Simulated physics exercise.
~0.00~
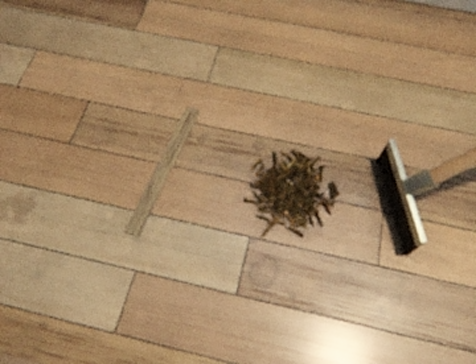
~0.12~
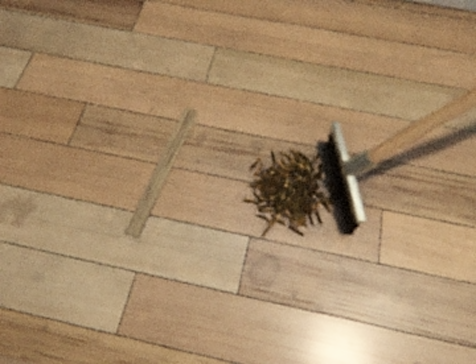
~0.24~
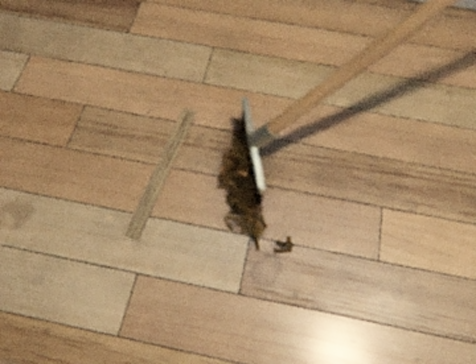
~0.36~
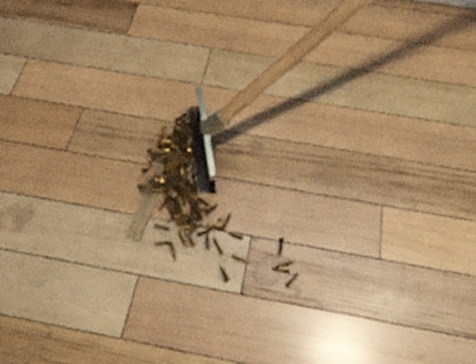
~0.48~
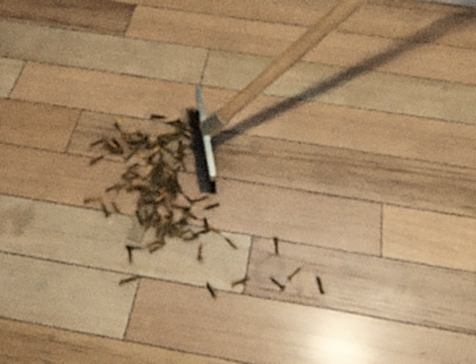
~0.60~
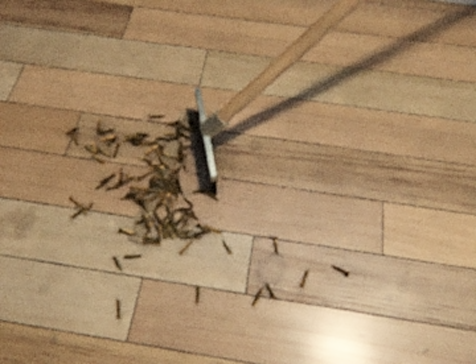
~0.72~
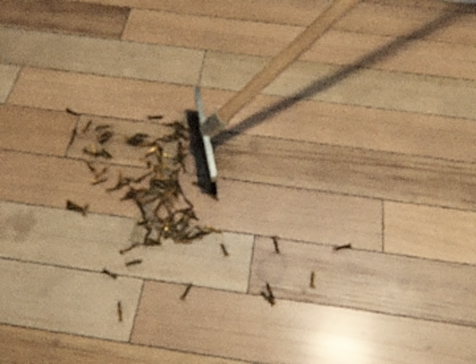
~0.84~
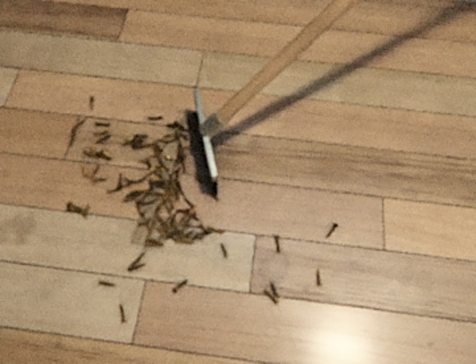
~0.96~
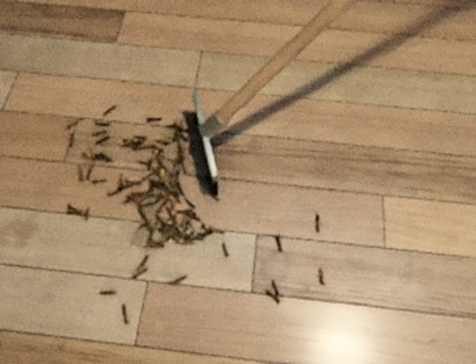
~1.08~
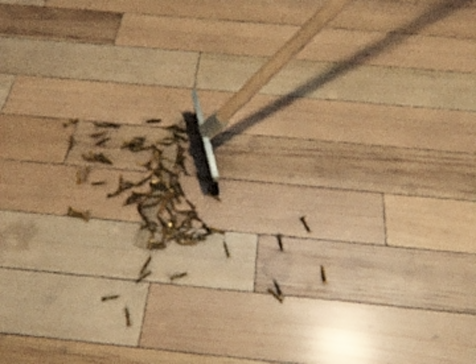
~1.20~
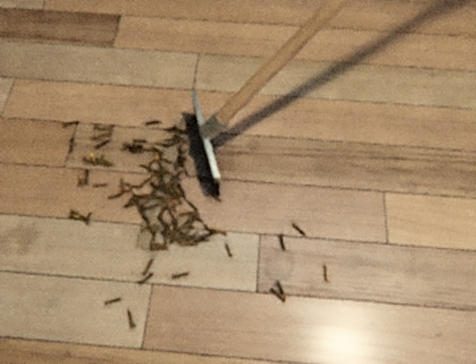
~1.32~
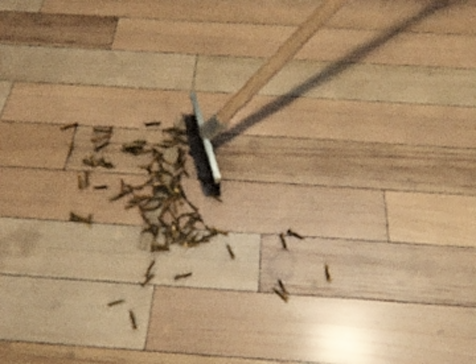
In the video, a long-handled squeegee sweeps left across a wood-plank floor, pushing a pile of small brownish pieces over a thin fixed strip. It stops near the strip, and the pieces scatter ahead and below, ending spread loosely around the strip with a few strays toward the lower right.
